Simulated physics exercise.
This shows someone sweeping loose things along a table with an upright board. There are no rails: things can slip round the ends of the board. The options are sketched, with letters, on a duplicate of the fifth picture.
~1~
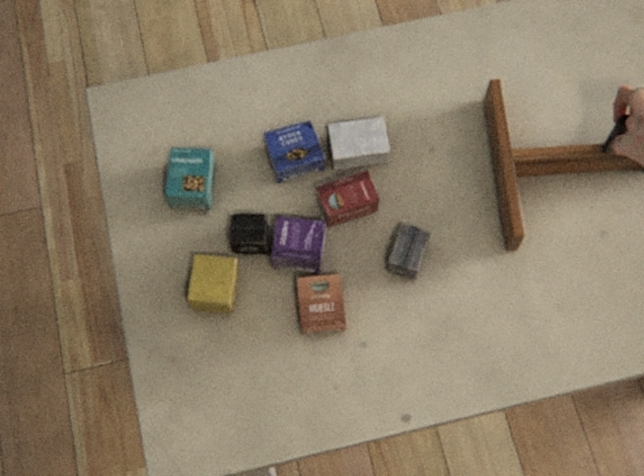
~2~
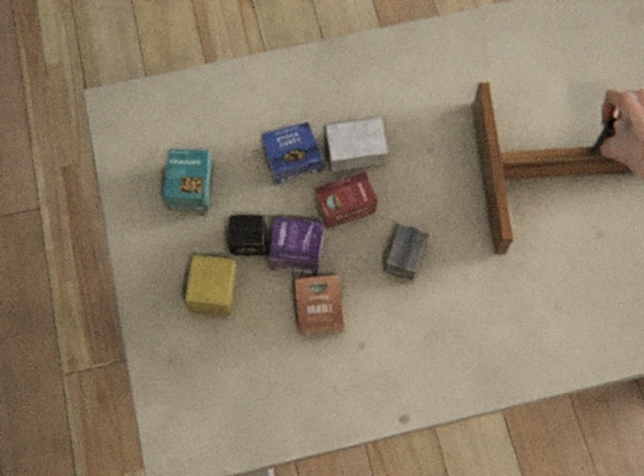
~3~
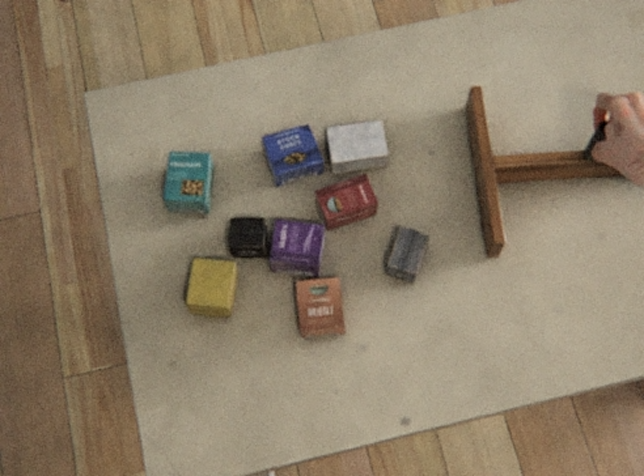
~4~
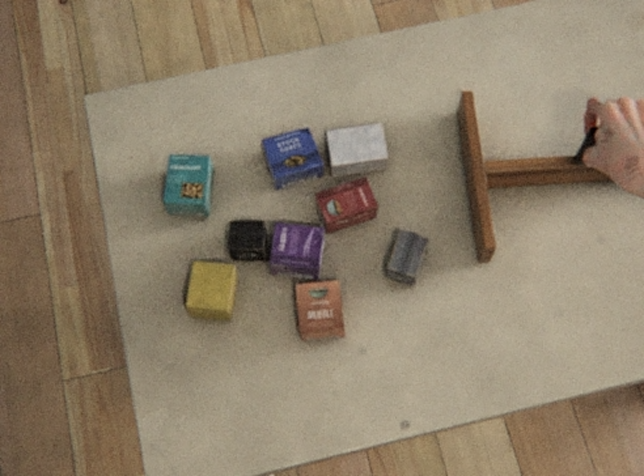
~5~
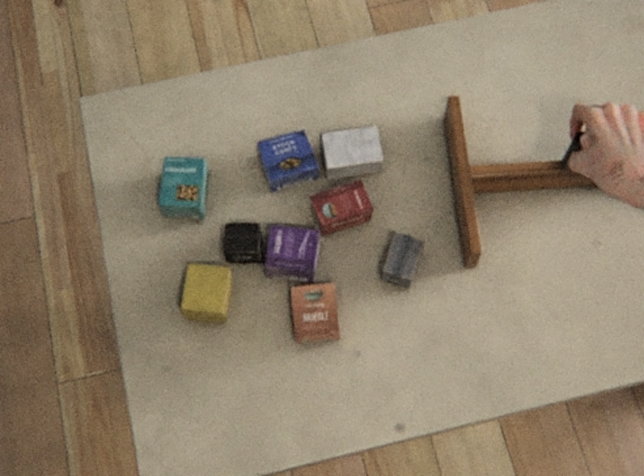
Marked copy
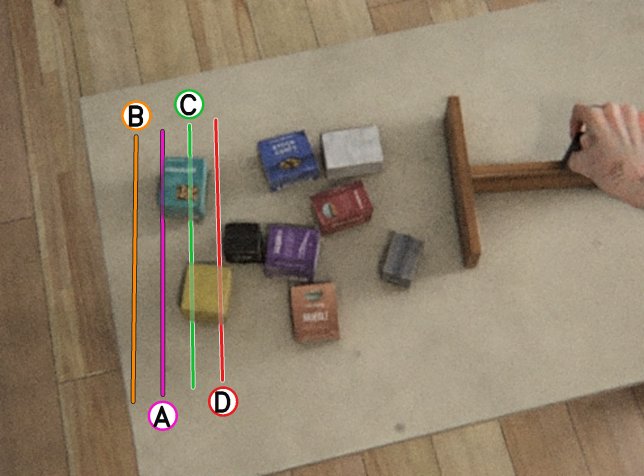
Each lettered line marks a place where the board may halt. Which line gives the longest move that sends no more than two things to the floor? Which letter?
Stop at C.
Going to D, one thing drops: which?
The turquoise box.
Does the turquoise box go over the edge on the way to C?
Yes.
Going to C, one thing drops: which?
The turquoise box goes over.
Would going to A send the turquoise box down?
By then, yes.
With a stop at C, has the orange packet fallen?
No.
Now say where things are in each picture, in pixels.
Board (507, 155); purple box (299, 244); yellow block (213, 284), in the first frame.
Board (496, 158); white block (356, 145), in the second frame.
Board (487, 162); grey box (408, 255), in the third frame.
Board (479, 167); orange packet (320, 311), in the fourth frame.
Board (465, 171); blue packet (288, 160); purple box (293, 254); yellow block (207, 293), in the fifth frame.
On the marked copy, A at (163, 255); B at (135, 261); C at (191, 249); D at (219, 243).
Following C. Soon after the start, board (368, 193); blue packet (273, 163); white block (327, 156).
Later, board (269, 215); turquoise box (132, 199); black box (181, 233).
In the end, board (191, 232); turquoise box over the edge; black box (107, 236); one fallen.
As for the rest, A drops four; B drops seven; D is within the limit but short.
